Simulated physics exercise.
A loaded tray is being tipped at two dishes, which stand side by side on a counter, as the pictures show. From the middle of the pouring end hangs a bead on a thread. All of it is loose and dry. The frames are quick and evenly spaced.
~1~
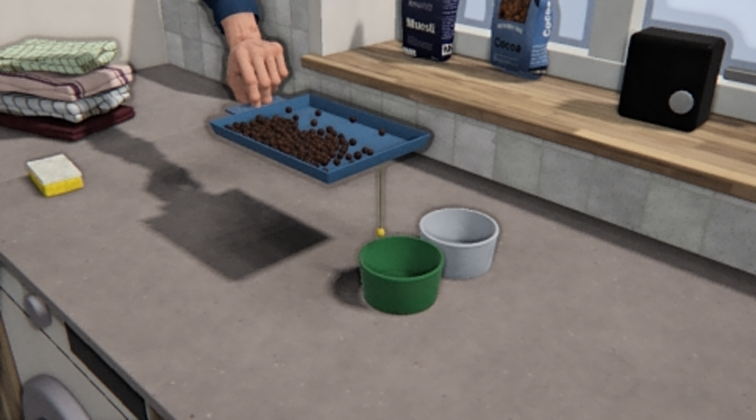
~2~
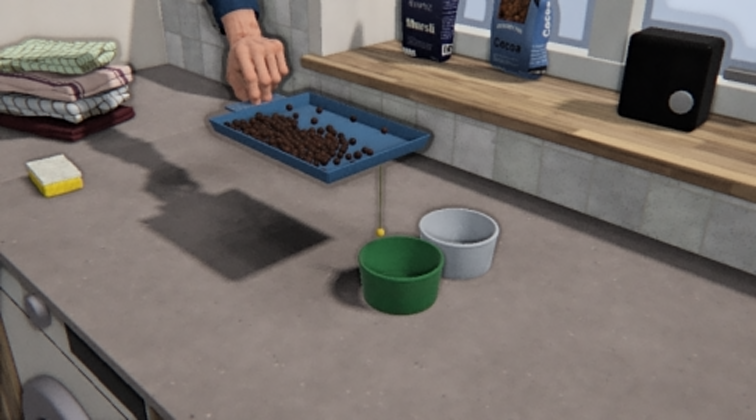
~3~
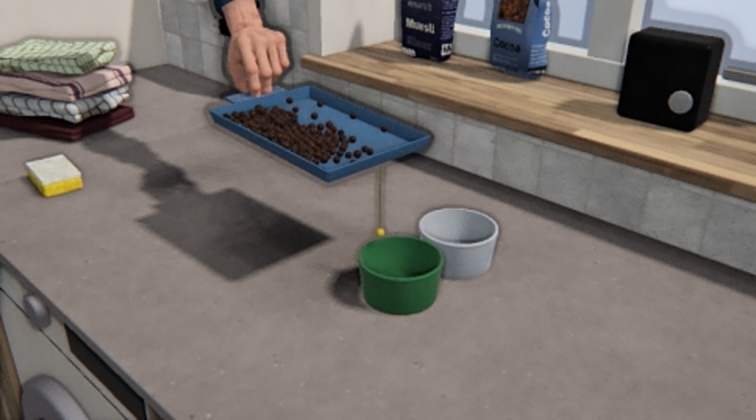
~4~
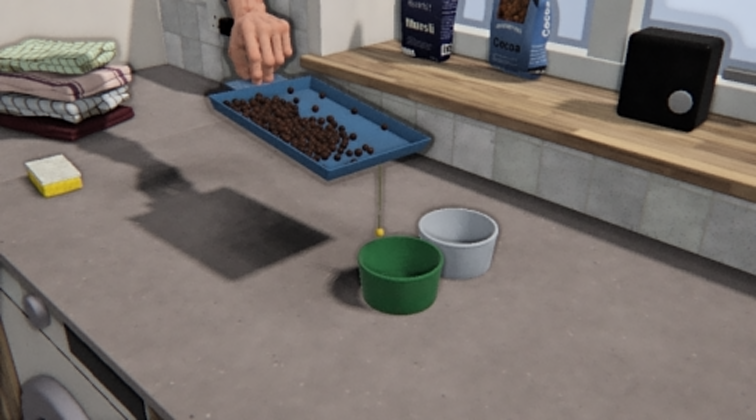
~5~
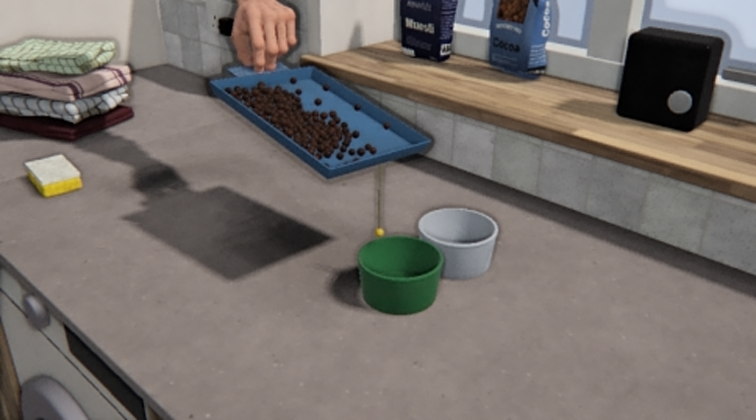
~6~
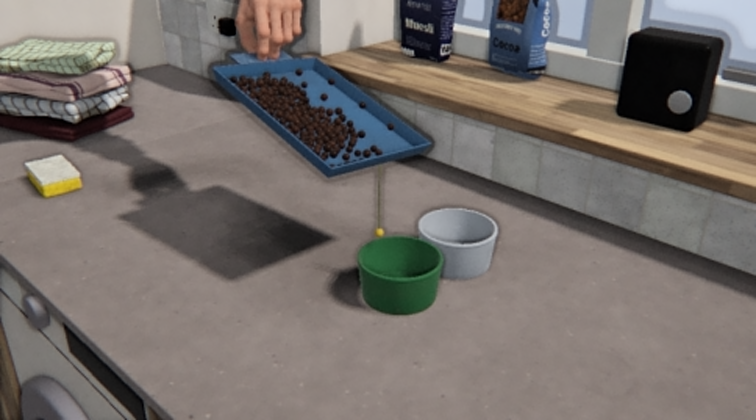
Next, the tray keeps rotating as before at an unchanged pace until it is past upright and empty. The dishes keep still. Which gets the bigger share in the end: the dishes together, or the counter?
I expect the dishes to receive the greater amount.
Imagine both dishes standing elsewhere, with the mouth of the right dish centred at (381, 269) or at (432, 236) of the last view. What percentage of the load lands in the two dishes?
The first try gives 10 per cent, the second 90 per cent.
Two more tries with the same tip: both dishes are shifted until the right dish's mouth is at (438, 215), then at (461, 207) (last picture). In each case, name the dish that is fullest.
Well, the first go goes to the rightmost dish, and the second to the leftmost dish.
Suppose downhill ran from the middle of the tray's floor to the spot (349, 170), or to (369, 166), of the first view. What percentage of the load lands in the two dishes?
I'd say some 20 in a hundred at first, then 60 in a hundred.
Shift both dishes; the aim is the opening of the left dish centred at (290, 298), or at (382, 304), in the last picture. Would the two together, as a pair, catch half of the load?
Short of half, then short of half.
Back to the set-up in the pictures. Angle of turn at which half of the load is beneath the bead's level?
Near 80 degrees.
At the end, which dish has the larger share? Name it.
Pick: The one placed right.
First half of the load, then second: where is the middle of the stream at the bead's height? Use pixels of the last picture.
Half one: (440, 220), half two: (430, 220).
Soon, tray tipped steeply; about two thirds on the tray; a small part in the left dish; a small part in the right dish; a stray few outside both; a small part in the air.
A while on, tray tipped right over; a stray few on the tray; about a quarter in the left dish; about half in the right dish; a small part outside both; a small part in the air.
Towards the end, tray tipped past a quarter turn; about a quarter in the left dish; about two thirds in the right dish; a small part outside both.
Finally, tray tipped past a quarter turn; about a quarter in the left dish; about two thirds in the right dish; a small part outside both.
